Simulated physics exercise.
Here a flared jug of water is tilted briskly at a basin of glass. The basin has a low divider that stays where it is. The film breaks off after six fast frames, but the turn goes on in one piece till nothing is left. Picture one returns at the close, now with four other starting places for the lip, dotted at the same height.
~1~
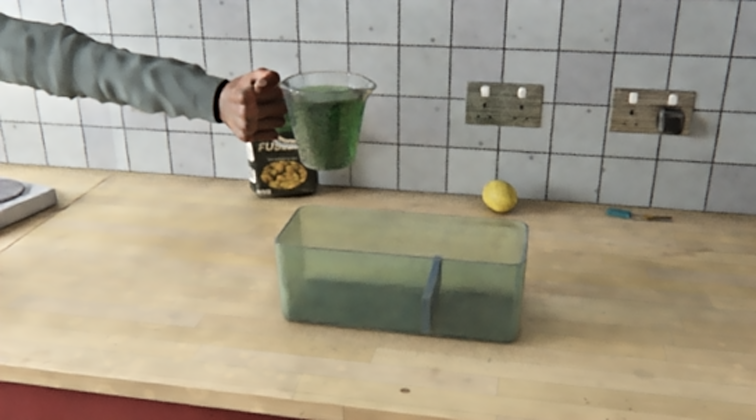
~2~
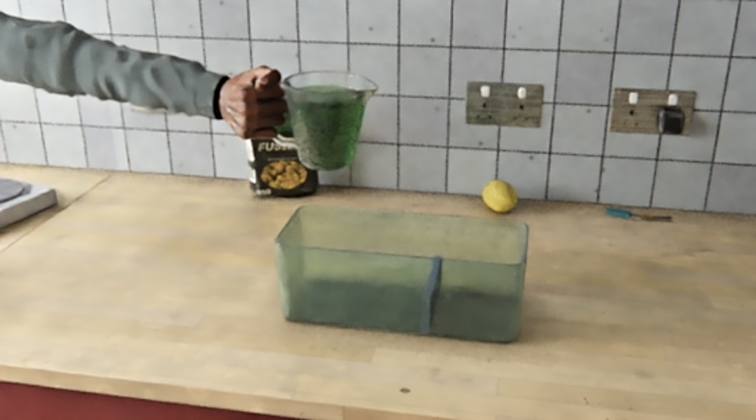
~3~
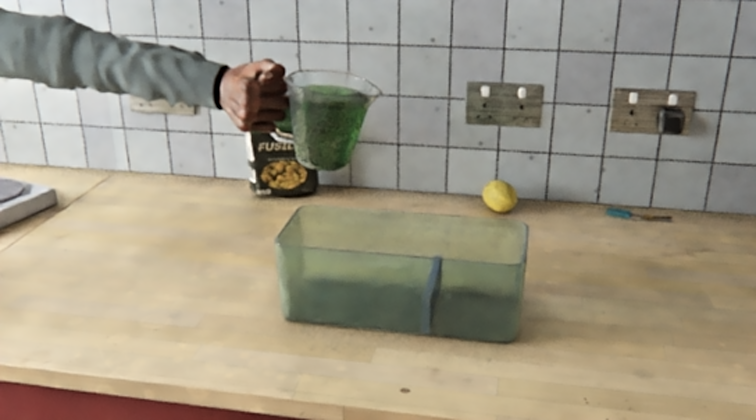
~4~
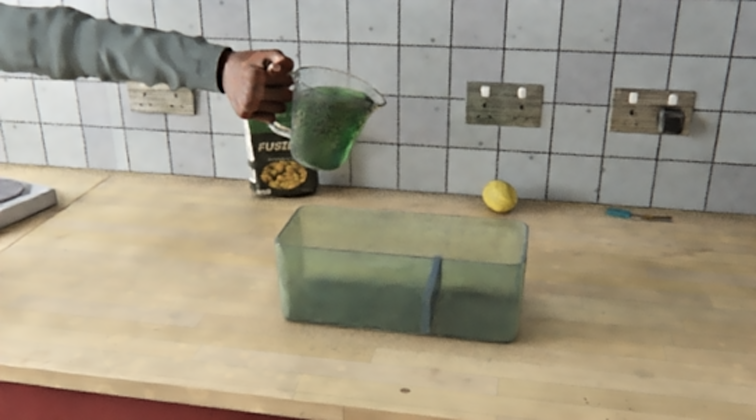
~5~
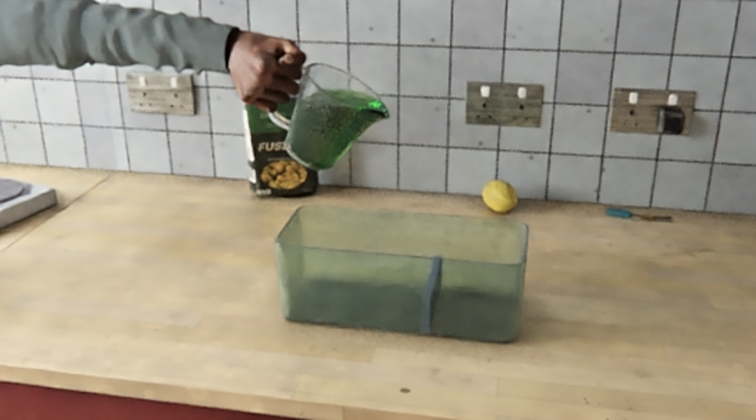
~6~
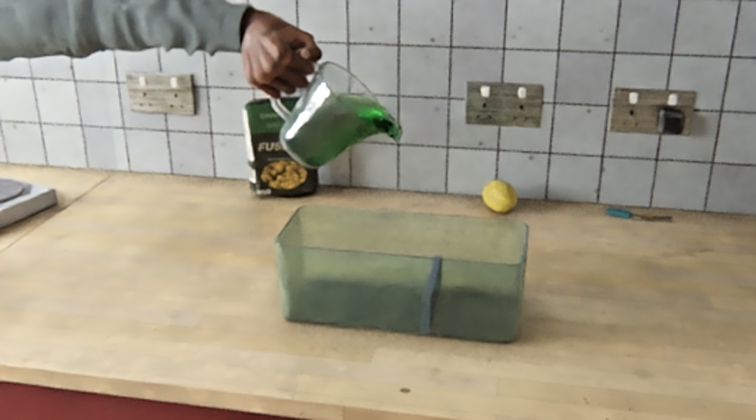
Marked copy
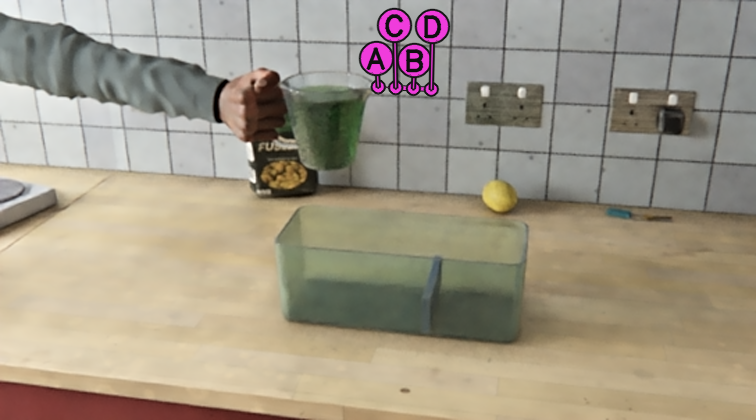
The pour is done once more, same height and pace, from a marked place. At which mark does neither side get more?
Use place C.
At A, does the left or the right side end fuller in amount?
The left side.
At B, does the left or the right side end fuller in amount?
More ends on the right.
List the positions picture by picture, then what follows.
Upright, lip at (375, 86); basin from (282, 316) to (518, 340); top of the wall at (433, 275); nothing has left yet.
Upright, lip at (377, 88); nothing has left yet.
Tipped about 8°, lip at (380, 94); nothing has left yet.
Tipped about 17°, lip at (385, 103); nothing has left yet.
Tipped about 30°, lip at (388, 116); nothing has left yet.
Tipped about 44°, lip at (388, 132); water is over the lip, down to (396, 138).
On the marked copy, A at (378, 86); B at (413, 88); C at (395, 87); D at (431, 89).
Choosing A, about 73 % ends left of the wall and 24 % right of it; 3 % is lost outside.
Choosing B, about 28 % ends left of the wall and 70 % right of it.
Choosing C, about 53 % ends left of the wall and 43 % right of it; 3 % is lost outside.
Choosing D, about 14 % ends left of the wall and 82 % right of it; 4 % is lost outside.
